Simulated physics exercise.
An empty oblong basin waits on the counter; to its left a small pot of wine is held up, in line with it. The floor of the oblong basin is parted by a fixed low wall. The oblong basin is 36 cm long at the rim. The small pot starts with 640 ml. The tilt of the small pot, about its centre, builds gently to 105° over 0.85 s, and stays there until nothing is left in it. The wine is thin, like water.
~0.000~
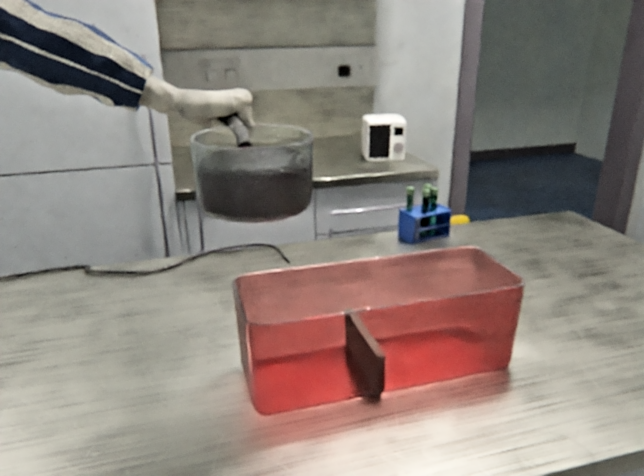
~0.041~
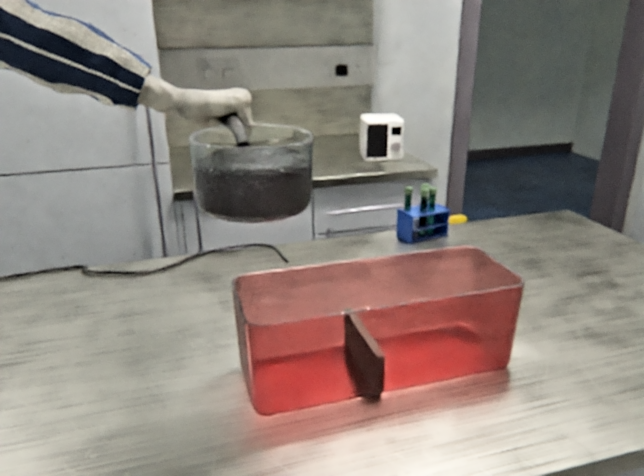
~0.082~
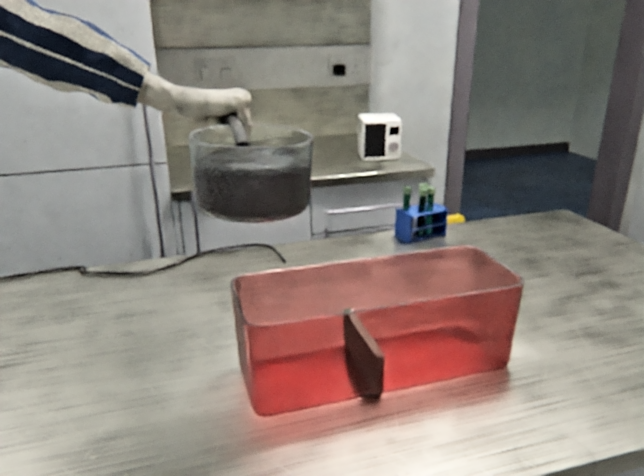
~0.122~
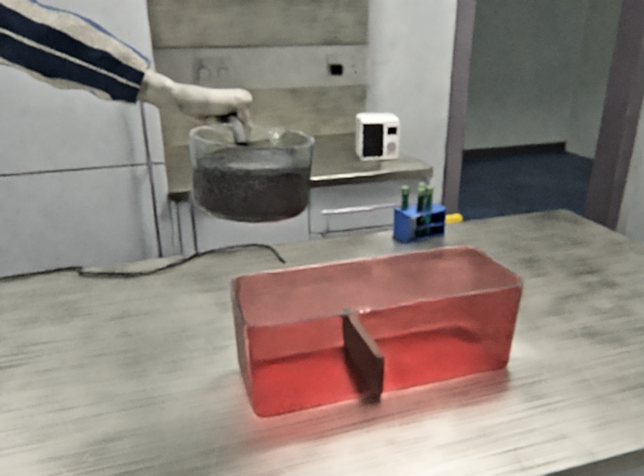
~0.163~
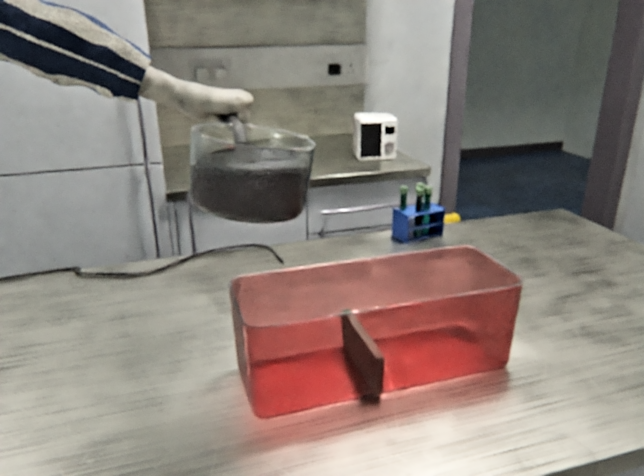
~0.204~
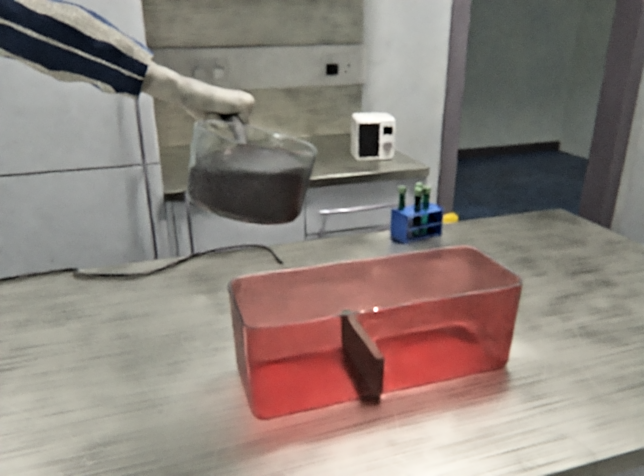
We see a gloved hand holding a small clear pot of dark liquid above a counter, left of a reddish oblong basin with a dark dividing wall; the pot, nearly level at first, gradually tilts slightly to the right.
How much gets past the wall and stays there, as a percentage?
Roughly 45 per cent is past the wall.
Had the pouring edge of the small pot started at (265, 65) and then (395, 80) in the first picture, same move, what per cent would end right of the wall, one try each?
In turn about 5 and 95 per cent.
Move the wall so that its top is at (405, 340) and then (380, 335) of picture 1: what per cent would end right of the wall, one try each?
In turn about 15 and 15 per cent.
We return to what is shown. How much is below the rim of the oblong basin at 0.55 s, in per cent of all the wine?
Some 4 per cent.
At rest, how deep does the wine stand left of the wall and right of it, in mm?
Some 18 mm on the left and 12 mm on the right.
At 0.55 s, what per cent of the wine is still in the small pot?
Some 64 per cent.
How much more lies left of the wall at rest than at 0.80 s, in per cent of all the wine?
Some 26 per cent.
Then, 0.55 s in, the tilt is 76° and 64 per cent is still to pour, 4 is left of the wall and 0 right of it.
Then, 0.80 s in, the tilt is 104° and 13 per cent is still to pour, 28 is left of the wall and 44 right of it.
Then, 1.06 s in, the tilt is 105° and 1 per cent is still to pour, 52 is left of the wall and 44 right of it.
Then, 1.35 s in, the tilt is 105° and 0 per cent is still to pour, 54 is left of the wall and 45 right of it.
Finally, 54 per cent lies left of the wall, 45 right of it and 1 outside.
